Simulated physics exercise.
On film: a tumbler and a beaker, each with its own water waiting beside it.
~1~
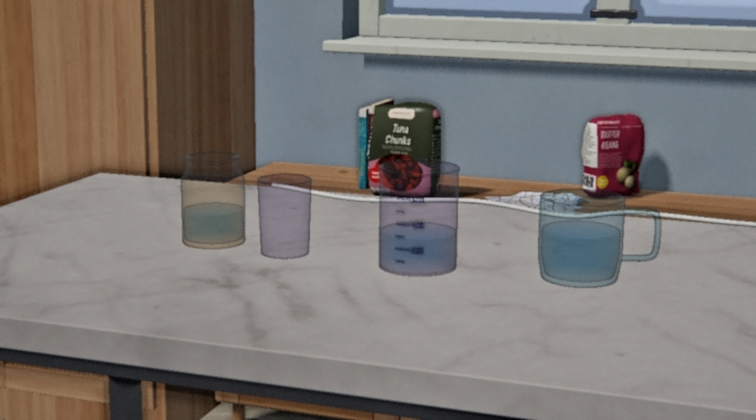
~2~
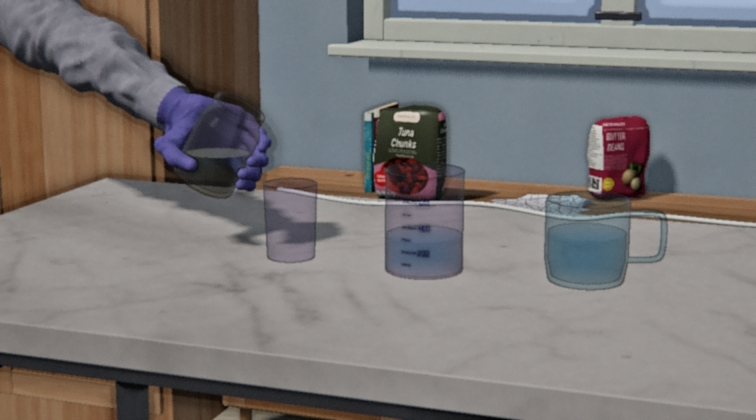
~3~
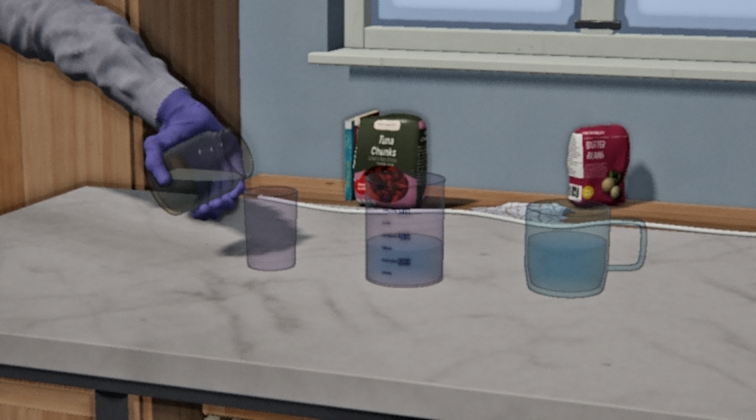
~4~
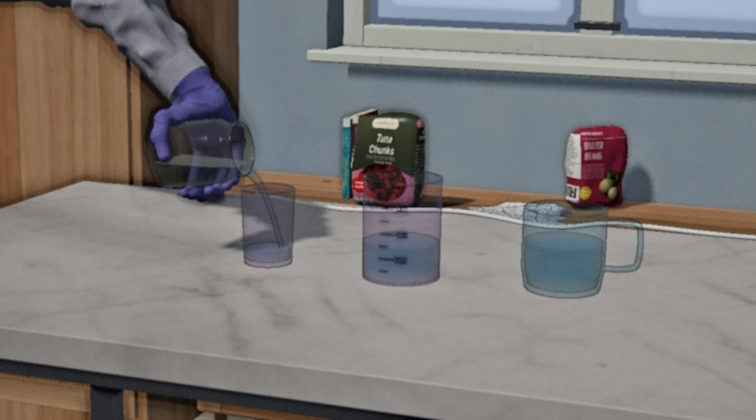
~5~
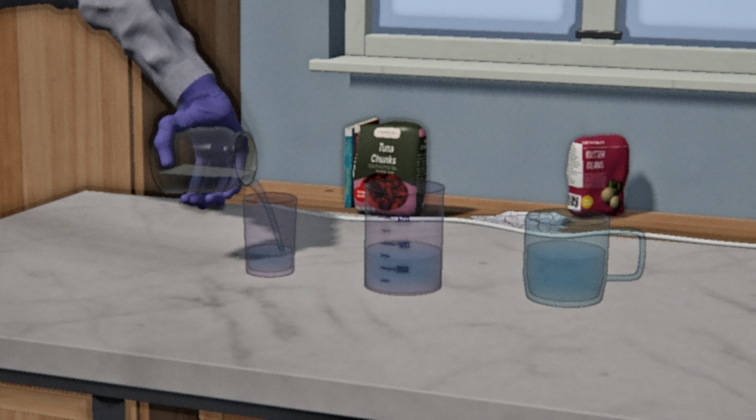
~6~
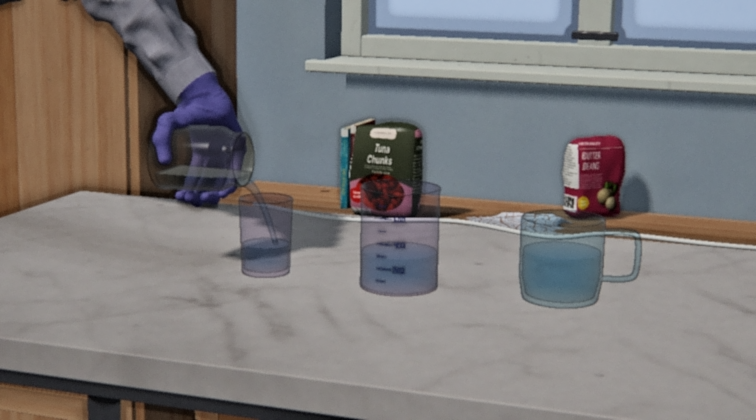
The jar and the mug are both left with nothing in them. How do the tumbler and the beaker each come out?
The tumbler keeps all of it, the beaker keeps all of it.
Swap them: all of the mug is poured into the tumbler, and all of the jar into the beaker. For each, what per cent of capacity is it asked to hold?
That works out close to 130 per cent of capacity first, then close to 60 per cent.
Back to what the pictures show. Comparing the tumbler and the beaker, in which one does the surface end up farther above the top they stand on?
The level ends higher in the beaker.
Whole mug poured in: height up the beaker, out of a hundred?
75%, roughly.
Soon after, the tumbler is about half full.
Later, the tumbler is about two thirds full.
In the end, the tumbler is about two thirds full; the beaker is about three quarters full.
